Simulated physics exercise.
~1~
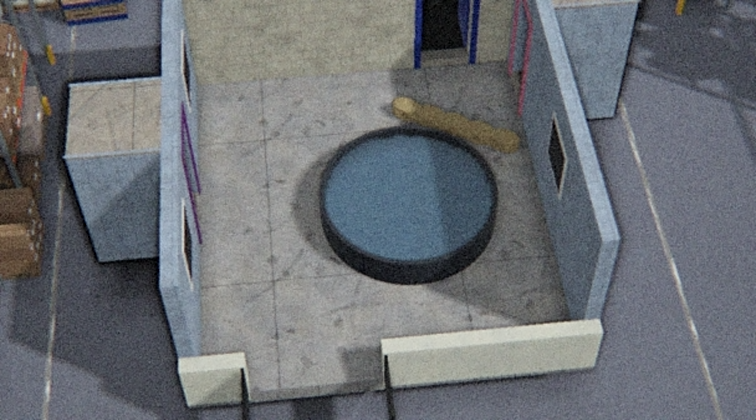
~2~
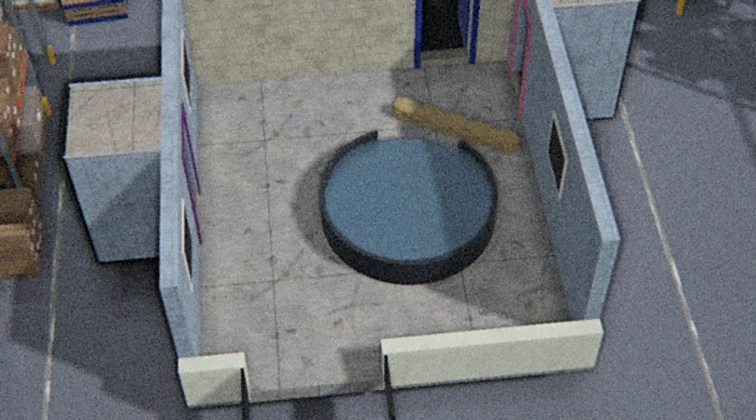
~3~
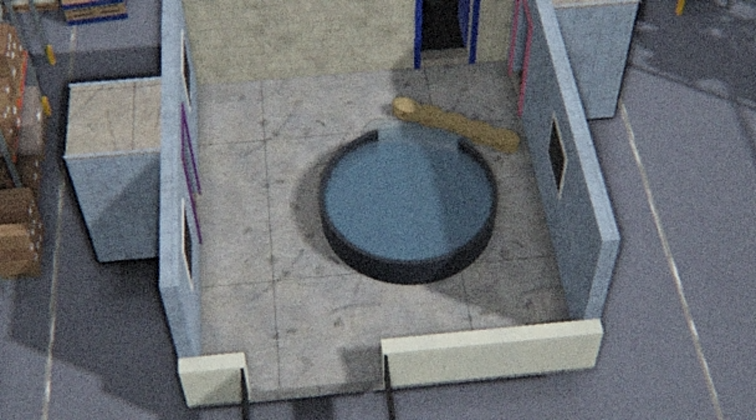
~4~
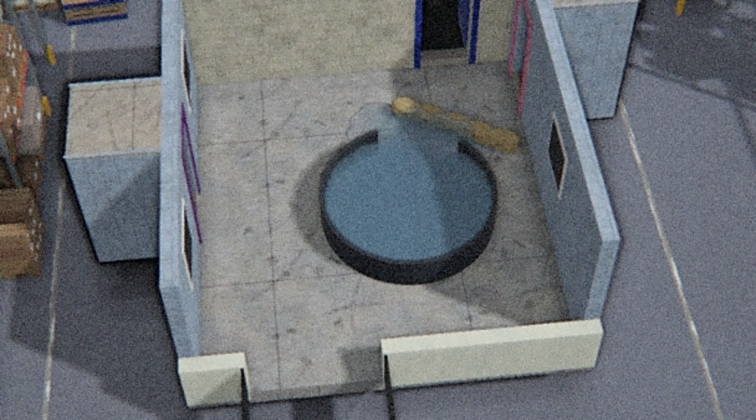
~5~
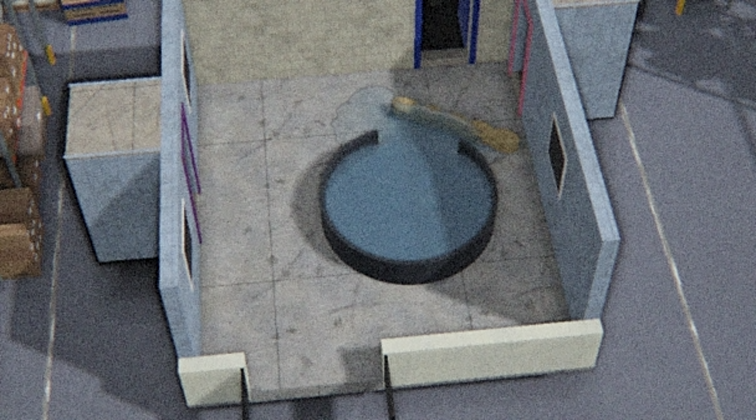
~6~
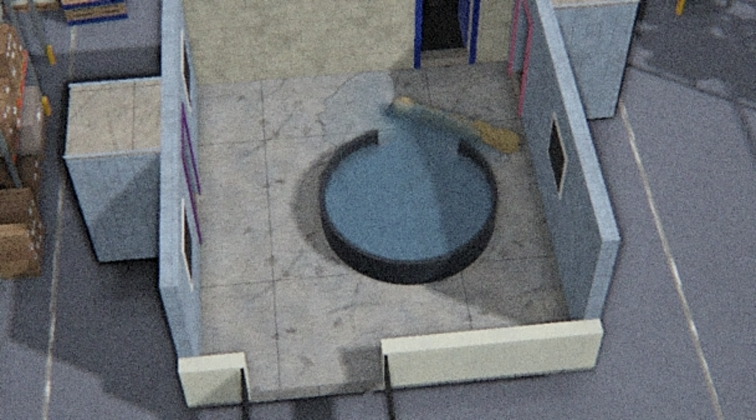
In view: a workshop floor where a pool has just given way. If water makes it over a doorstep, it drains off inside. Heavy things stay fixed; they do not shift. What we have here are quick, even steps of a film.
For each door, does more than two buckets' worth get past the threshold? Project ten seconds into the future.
My prediction: Purple door: Two buckets at most, blue door: Two buckets at most, pink door: Two buckets at most.
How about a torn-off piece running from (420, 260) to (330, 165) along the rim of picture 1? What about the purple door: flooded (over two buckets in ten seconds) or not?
Log - purple: Above threshold.
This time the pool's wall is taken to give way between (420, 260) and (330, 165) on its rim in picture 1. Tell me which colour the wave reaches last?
Coming last is the pink-painted one.
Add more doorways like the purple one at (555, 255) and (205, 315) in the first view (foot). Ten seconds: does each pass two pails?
Lab note - first stays short of the line, second stays short of the line.
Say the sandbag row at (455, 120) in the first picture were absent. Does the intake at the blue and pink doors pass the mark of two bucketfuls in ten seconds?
I reckon the blue door overshoots while the pink door overshoots.
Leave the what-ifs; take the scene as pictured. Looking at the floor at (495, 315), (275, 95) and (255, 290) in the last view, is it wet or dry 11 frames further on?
Result, in order: Unflooded / waterlogged / unflooded.
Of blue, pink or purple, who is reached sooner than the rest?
It's the door marked blue.
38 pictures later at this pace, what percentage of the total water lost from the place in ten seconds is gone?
My figure is about 5 in a hundred.
A moment on, water covers 20 % of the floor; the purple door not reached, the blue door not reached, the pink door not reached.
Next, water covers 40 % of the floor; the purple door not reached, the blue door wet at the sill, nothing in, the pink door not reached.
Then, water covers 55 % of the floor; the purple door wet at the sill, nothing in, the blue door wet at the sill, nothing in, the pink door wet at the sill, nothing in.
Later, water covers 95 % of the floor; the purple door wet at the sill, nothing in, the blue door wet at the sill, nothing in, the pink door wet at the sill, nothing in.
In the end, water covers 95 % of the floor; the purple door wet at the sill, nothing in, the blue door wet at the sill, nothing in, the pink door wet at the sill, nothing in.
